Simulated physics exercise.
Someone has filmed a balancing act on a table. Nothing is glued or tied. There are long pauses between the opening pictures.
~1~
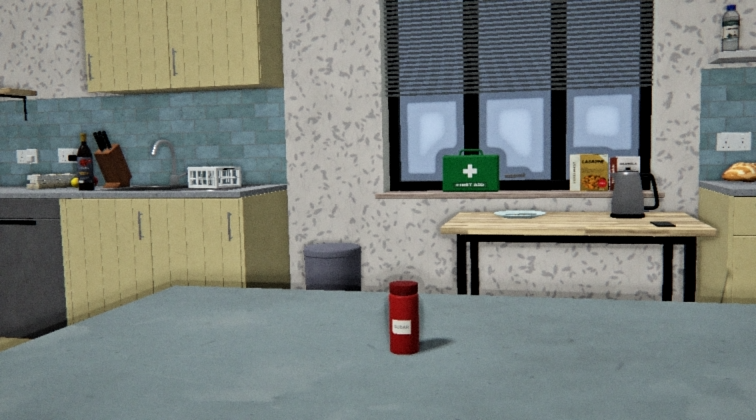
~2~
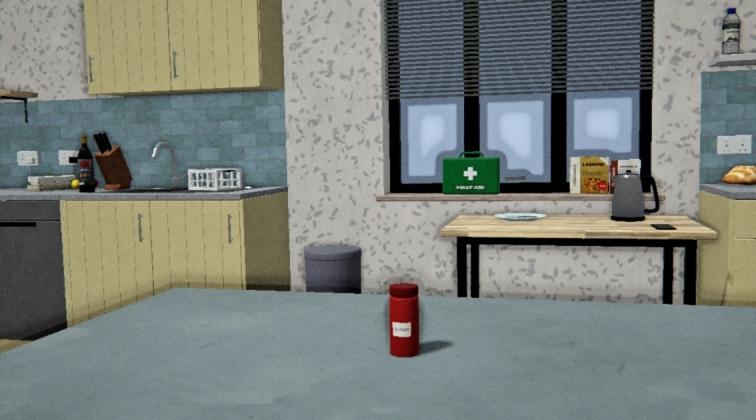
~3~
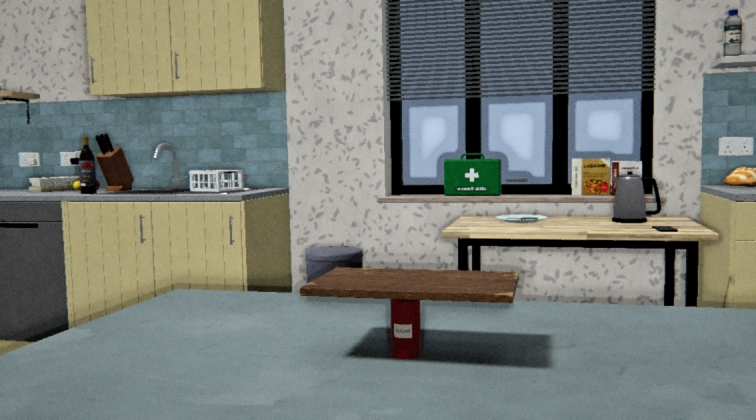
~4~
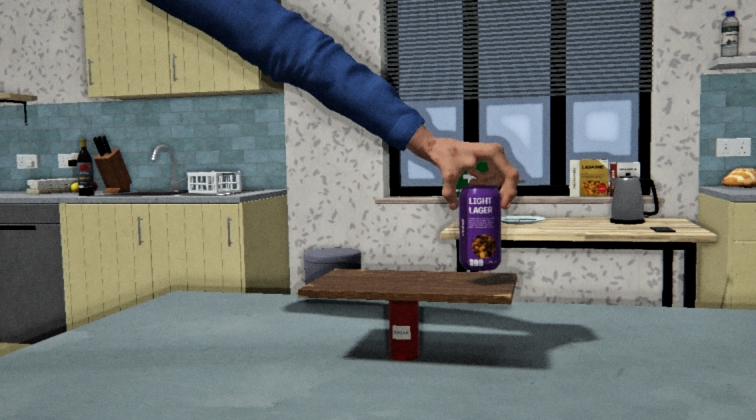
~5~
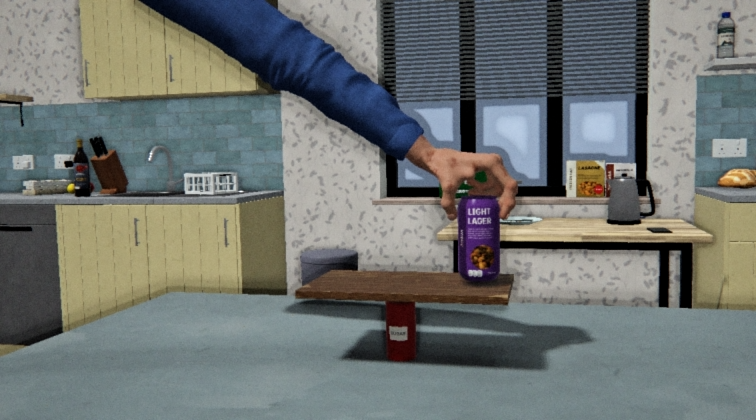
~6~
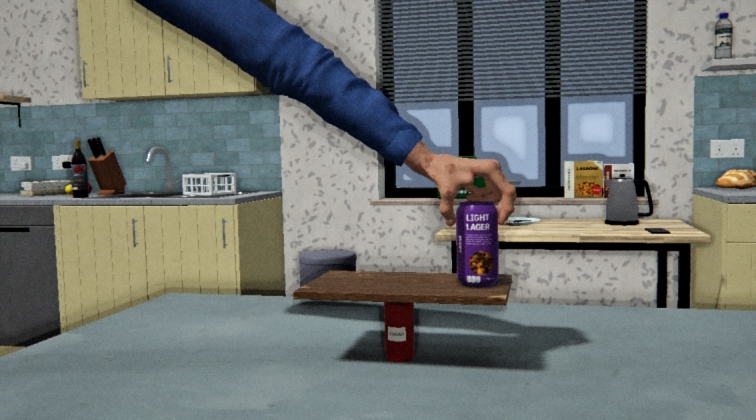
In a kitchen, a small red container stood alone on a table, then a brown board lay across its top, and a hand lowered a purple can onto the board's right side.
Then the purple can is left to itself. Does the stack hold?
In the end the stack comes apart.
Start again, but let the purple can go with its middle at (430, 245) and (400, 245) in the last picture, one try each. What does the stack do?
First, it loses its balance; second, it keeps its balance.
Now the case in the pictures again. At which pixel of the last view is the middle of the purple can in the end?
Around (570, 338).
Then, 0.40 s past the last view, purple can now fallen; brown board rocked 52° from its first pose.
Then, 0.60 s past the last view, brown board now fallen; red shaker rocked 52° from its first pose.
Finally, fallen, purple can, brown board and red shaker. Final places as the last picture's camera would see them, purple can near (570, 338). The stack gives way.
